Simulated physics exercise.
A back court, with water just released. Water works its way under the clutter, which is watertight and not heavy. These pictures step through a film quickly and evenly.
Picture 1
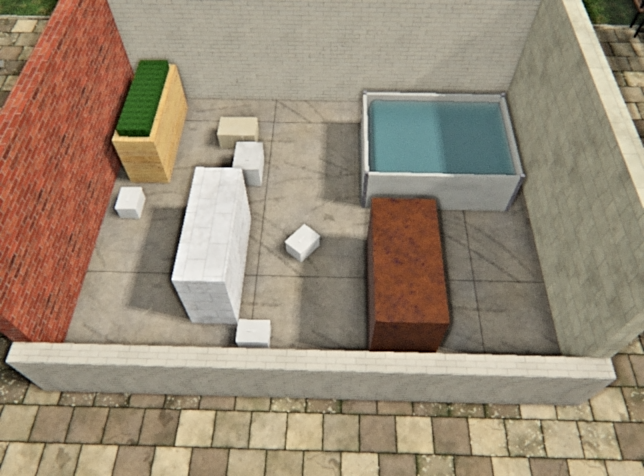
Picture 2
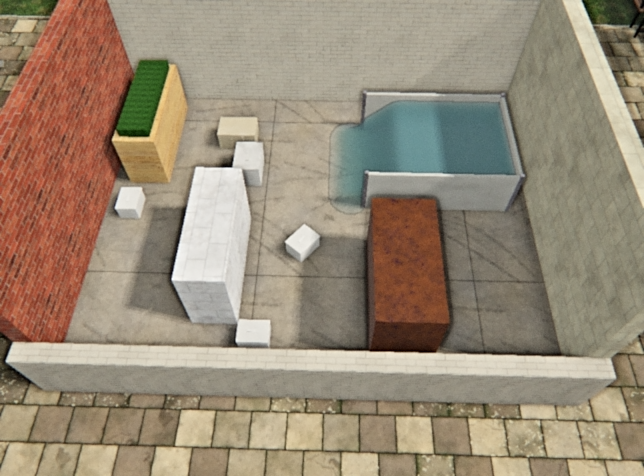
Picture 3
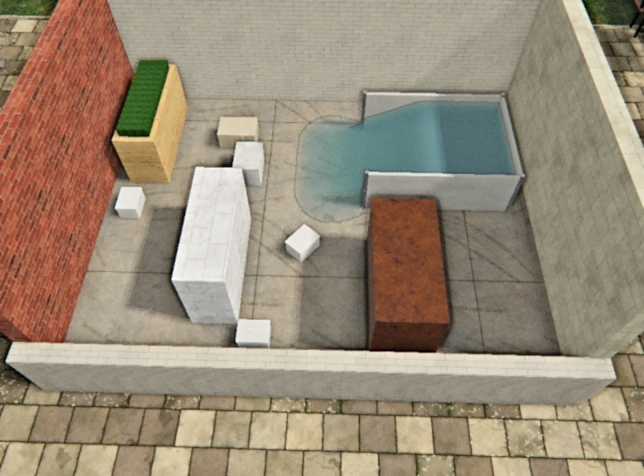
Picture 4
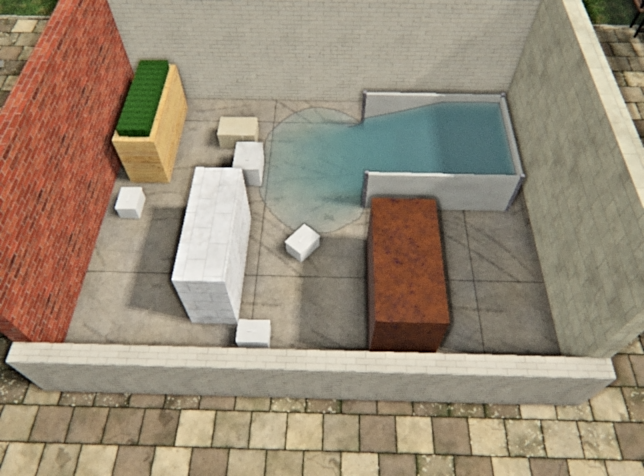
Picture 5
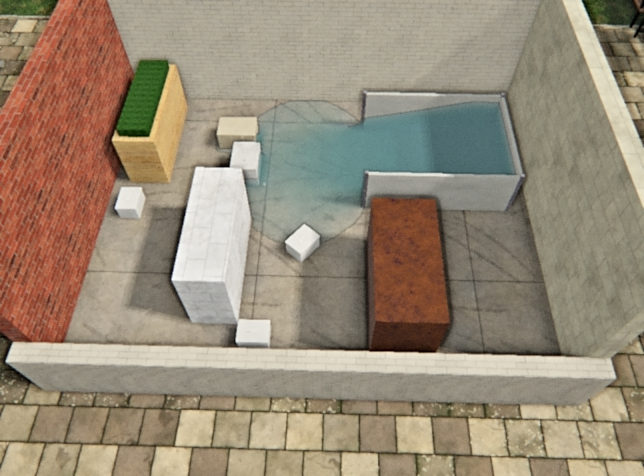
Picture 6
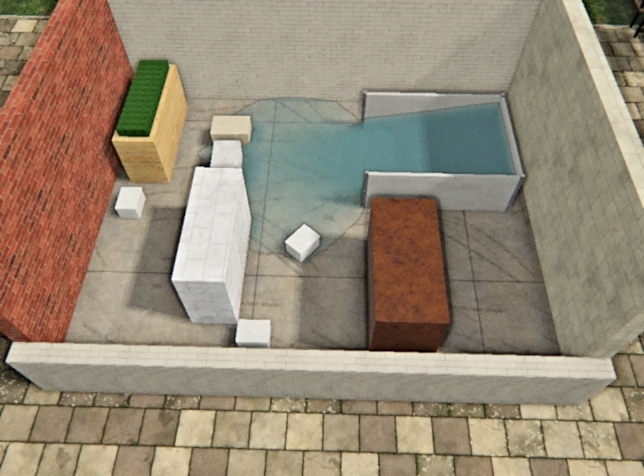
To begin with, water fills a walled tank at the back right of a walled court scattered with blocks. It pours out through the tank's open left side and fans across the paving, then reaches two small blocks, pushing the white one a short way left and the beige one barely.
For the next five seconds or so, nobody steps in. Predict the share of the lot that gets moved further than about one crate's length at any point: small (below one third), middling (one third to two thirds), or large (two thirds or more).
The share is large, two thirds or more.
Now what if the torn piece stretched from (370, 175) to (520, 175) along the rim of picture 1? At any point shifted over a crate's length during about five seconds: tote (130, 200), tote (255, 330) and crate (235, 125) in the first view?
Object by object: Short of it, covered the distance, short of it.
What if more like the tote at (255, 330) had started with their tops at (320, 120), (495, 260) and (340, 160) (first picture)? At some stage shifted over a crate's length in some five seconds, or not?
Each in turn: Pushed clear, stays in place, pushed clear.
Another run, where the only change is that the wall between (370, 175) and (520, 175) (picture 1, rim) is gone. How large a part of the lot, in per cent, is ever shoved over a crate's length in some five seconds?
Near 40 in a hundred.
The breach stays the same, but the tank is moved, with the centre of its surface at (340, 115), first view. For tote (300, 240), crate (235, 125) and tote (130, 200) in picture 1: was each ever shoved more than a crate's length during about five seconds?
In turn: Under that mark, beyond that mark, beyond that mark.
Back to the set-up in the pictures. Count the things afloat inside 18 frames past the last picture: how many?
3.
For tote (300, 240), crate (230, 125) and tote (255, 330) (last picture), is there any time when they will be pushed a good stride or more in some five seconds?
Successively: Never went far, moved a long way, moved a long way.
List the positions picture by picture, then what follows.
A chest at (248, 155) rests on the ground; a crate at (237, 126) rests on the ground; 0 of 5 have shifted, in the first frame.
A chest at (248, 155), on the bottom; a crate at (237, 126) rests on the ground; 0 of 5 have shifted, in the second frame.
A chest at (248, 155) rests on the ground; a crate at (237, 126), on the bottom; 0 of 5 have shifted, in the third frame.
A chest at (248, 155), on the bottom; a crate at (237, 126), on the bottom; 0 of 5 have shifted, in the fourth frame.
A chest at (245, 155), on the bottom, close to its start; a crate at (237, 126) rests on the ground; 0 of 5 have shifted, in the fifth frame.
A chest at (226, 154) rests on the ground, a stride from its start; a crate at (230, 125), on the bottom, close to its start; 2 of 5 have shifted, in the sixth frame.
A moment on, 2 of 5 are well off their spots; 0 afloat.
Next, 2 of 5 are well off their spots; 3 afloat.
Later, 1 of 5 are well off their spots; 3 afloat.
In the end, 3 of 5 are well off their spots, and 4 have been at some point; 5 afloat.
